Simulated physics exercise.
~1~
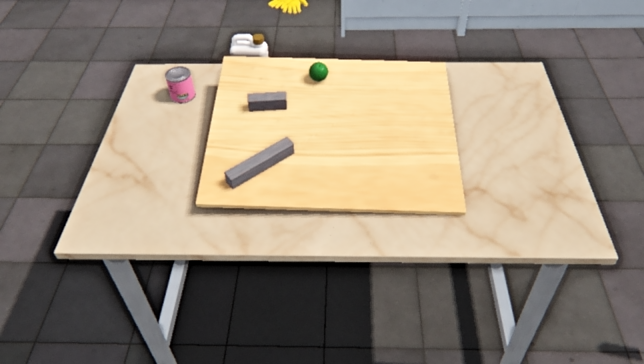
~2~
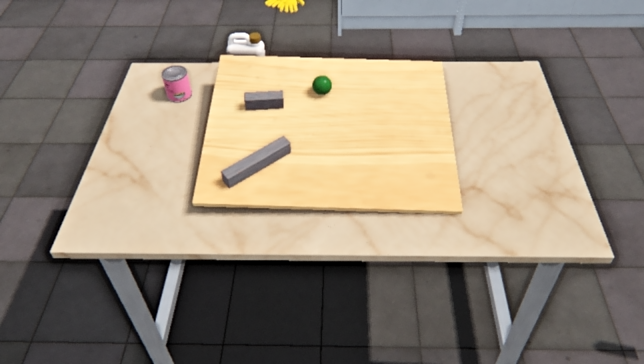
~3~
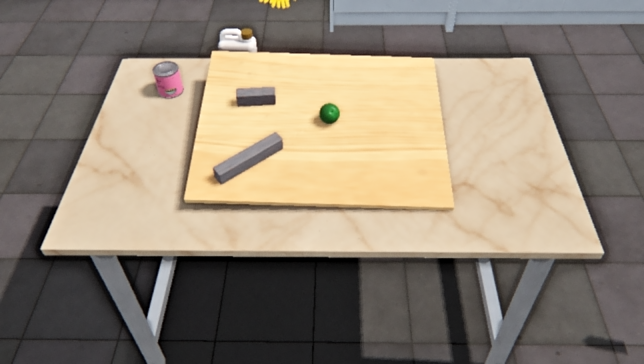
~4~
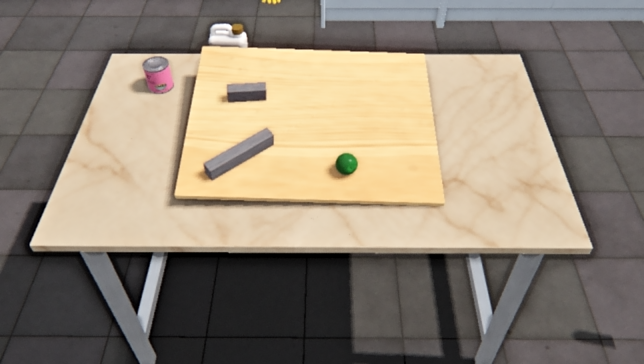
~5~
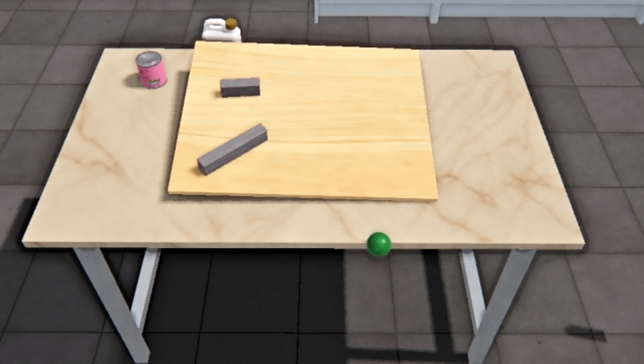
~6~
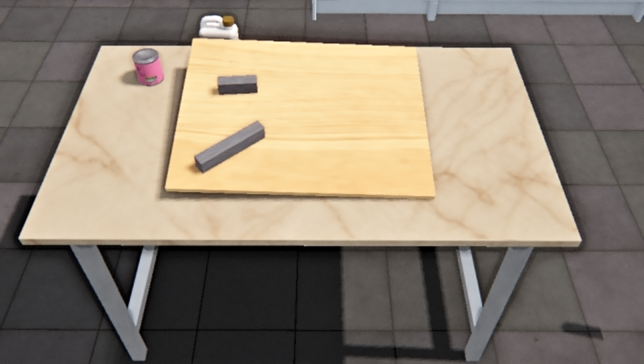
A wide tilted board rests on a table as a green apple rolls off the near edge.
